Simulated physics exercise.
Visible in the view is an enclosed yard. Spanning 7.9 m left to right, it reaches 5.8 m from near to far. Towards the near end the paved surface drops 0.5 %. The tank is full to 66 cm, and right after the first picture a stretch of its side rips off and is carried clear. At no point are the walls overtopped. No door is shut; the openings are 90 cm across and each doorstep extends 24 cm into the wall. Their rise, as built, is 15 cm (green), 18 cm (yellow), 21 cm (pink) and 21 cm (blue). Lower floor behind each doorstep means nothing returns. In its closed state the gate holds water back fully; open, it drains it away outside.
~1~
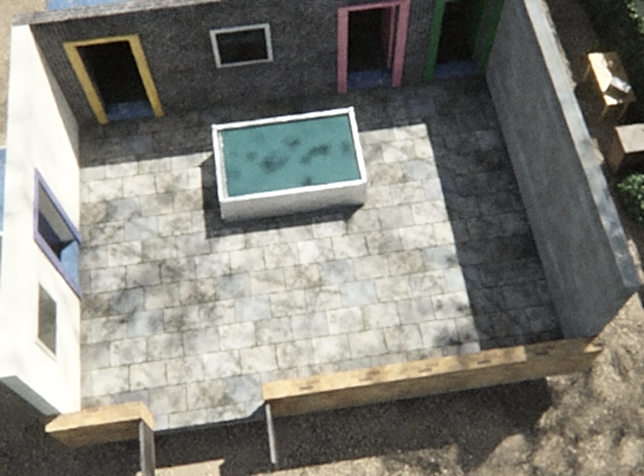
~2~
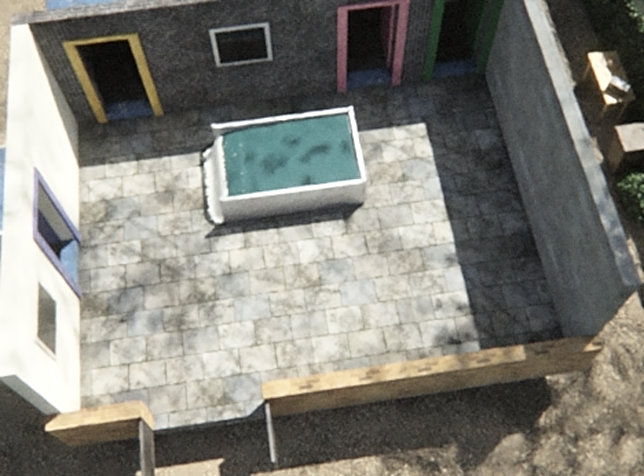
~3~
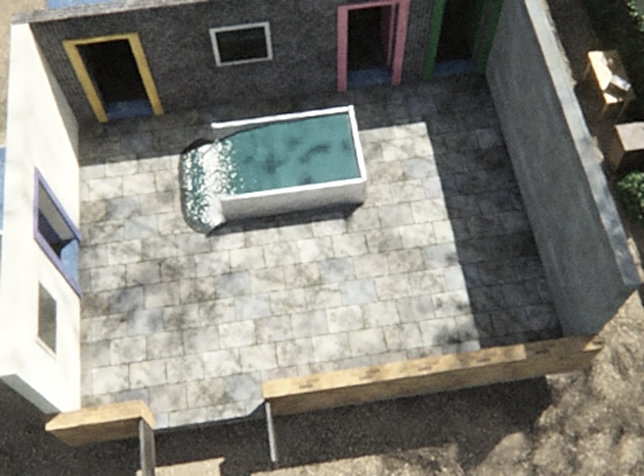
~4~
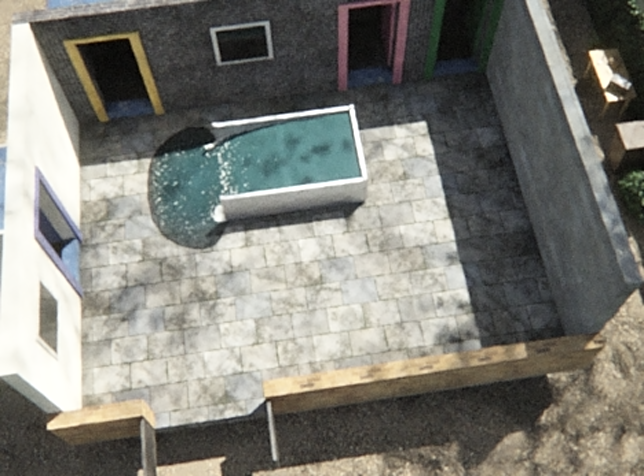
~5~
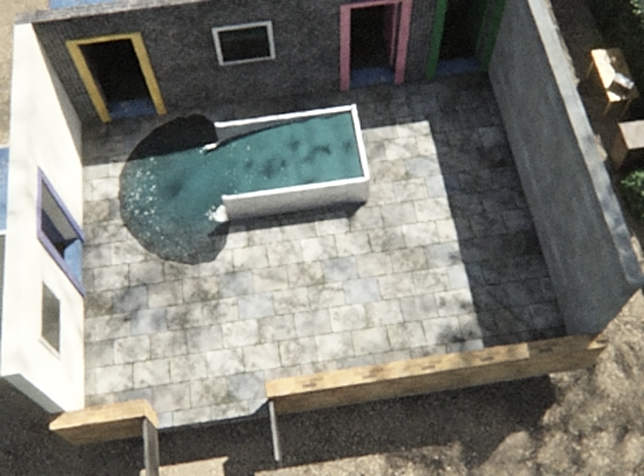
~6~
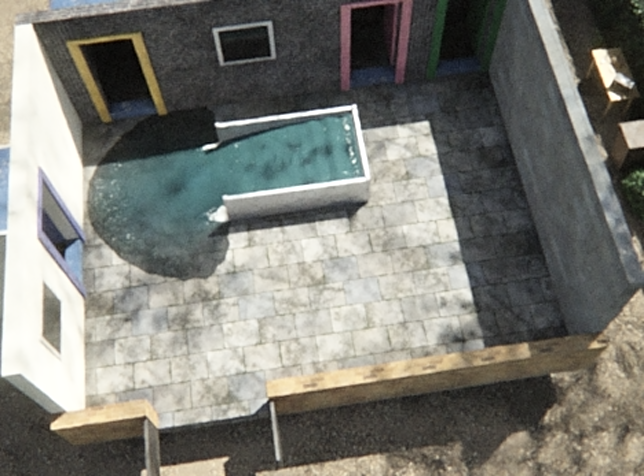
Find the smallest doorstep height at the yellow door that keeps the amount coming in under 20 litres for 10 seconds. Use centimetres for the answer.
The smallest height is roughly 20 cm.
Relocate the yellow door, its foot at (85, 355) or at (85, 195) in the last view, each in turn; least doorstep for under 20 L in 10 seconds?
Around 10.0 and 29 cm respectively.
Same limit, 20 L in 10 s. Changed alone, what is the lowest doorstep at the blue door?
Door blue, min height approx. 20 cm.
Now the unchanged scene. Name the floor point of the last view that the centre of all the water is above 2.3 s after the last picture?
Centre of mass: About (169, 209) px.
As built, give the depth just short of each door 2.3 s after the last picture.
Depths in cm: Green 0, yellow 25, pink 0, blue 22.
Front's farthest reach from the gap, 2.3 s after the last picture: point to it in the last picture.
At about (86, 424).
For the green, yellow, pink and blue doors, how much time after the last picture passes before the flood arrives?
Green 5.0 seconds, yellow 0.1 seconds, pink 4.0 seconds, blue 0.2 seconds.
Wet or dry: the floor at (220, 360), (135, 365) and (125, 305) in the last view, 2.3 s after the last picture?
Listed order - unwetted, soaked through, soaked through.
Then, 0.7 s after the last picture water covers 20 % of the floor, deepest (36 cm) near (83, 124); 12 cm at the yellow door, 0 litres in over its 18 cm doorstep.
Then, 2.3 s after the last picture water covers 30 % of the floor, deepest (32 cm) near (86, 412); 25 cm at the yellow door, 20 litres in over its 18 cm doorstep.
Then, 9.3 s after the last picture water covers 90 % of the floor, deepest (10 cm) near (538, 262); 4 cm at the yellow door, 30 litres in over its 18 cm doorstep.
At the yellow door as built, the water peaked near 27 cm, 1.9 s after the last picture.
Run again over the same 10 s with other heights there, 27 litres in over 18.5 cm, 14 litres over 21.5 cm. The limit of 20 litres is kept from about 20 cm up.
